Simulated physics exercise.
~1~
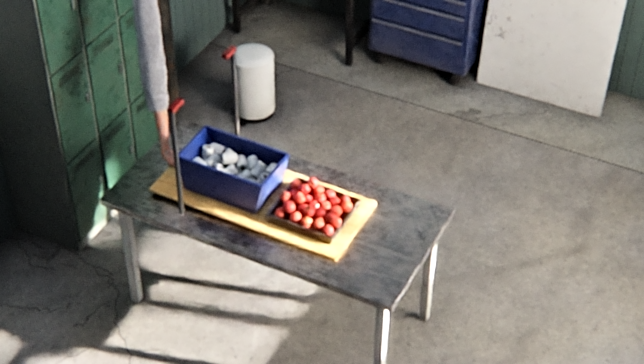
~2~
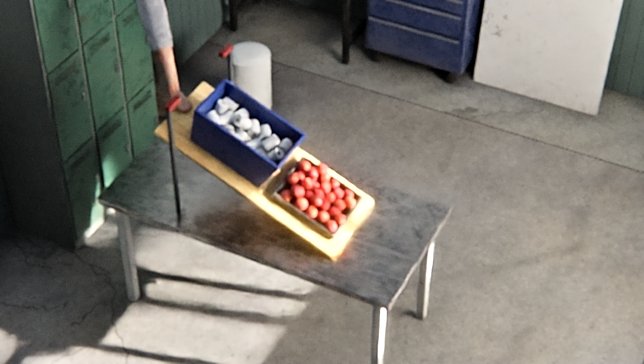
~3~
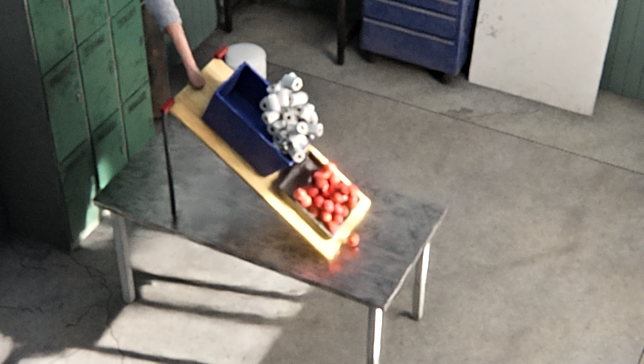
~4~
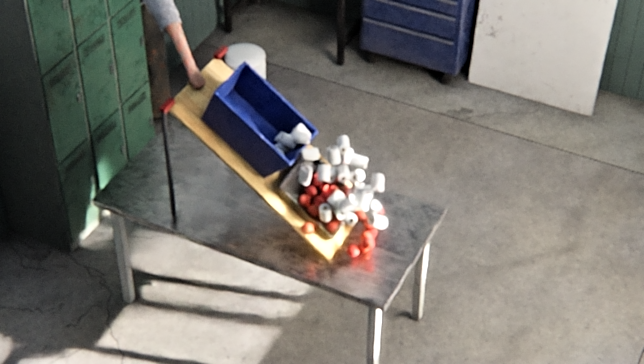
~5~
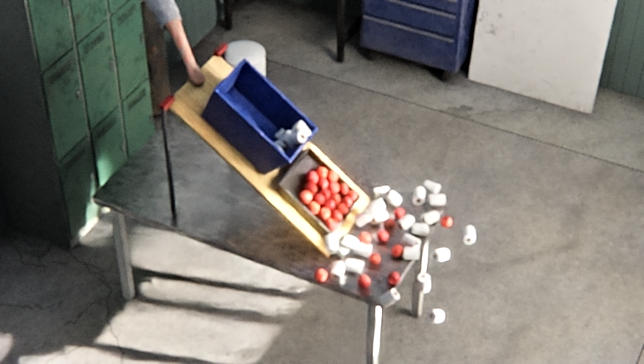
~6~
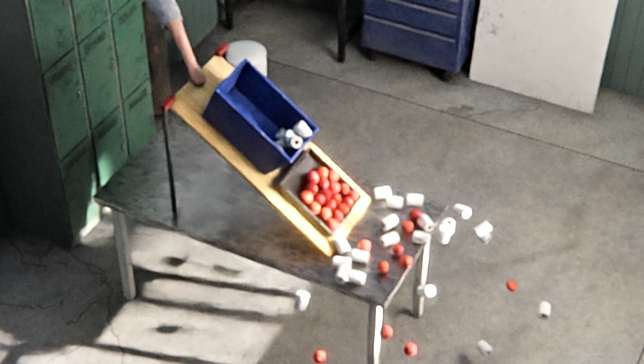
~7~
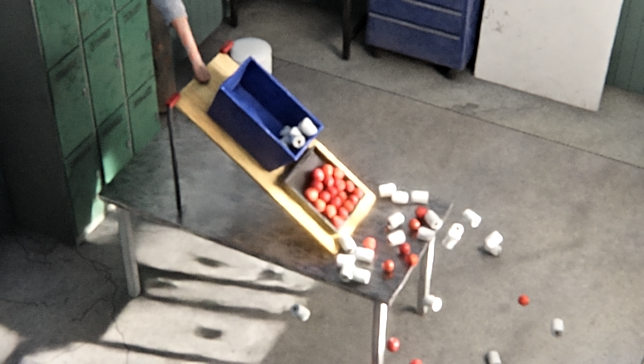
A hand whipping up one end of a board on a table, spilling most white rolls and some red balls onto the floor.
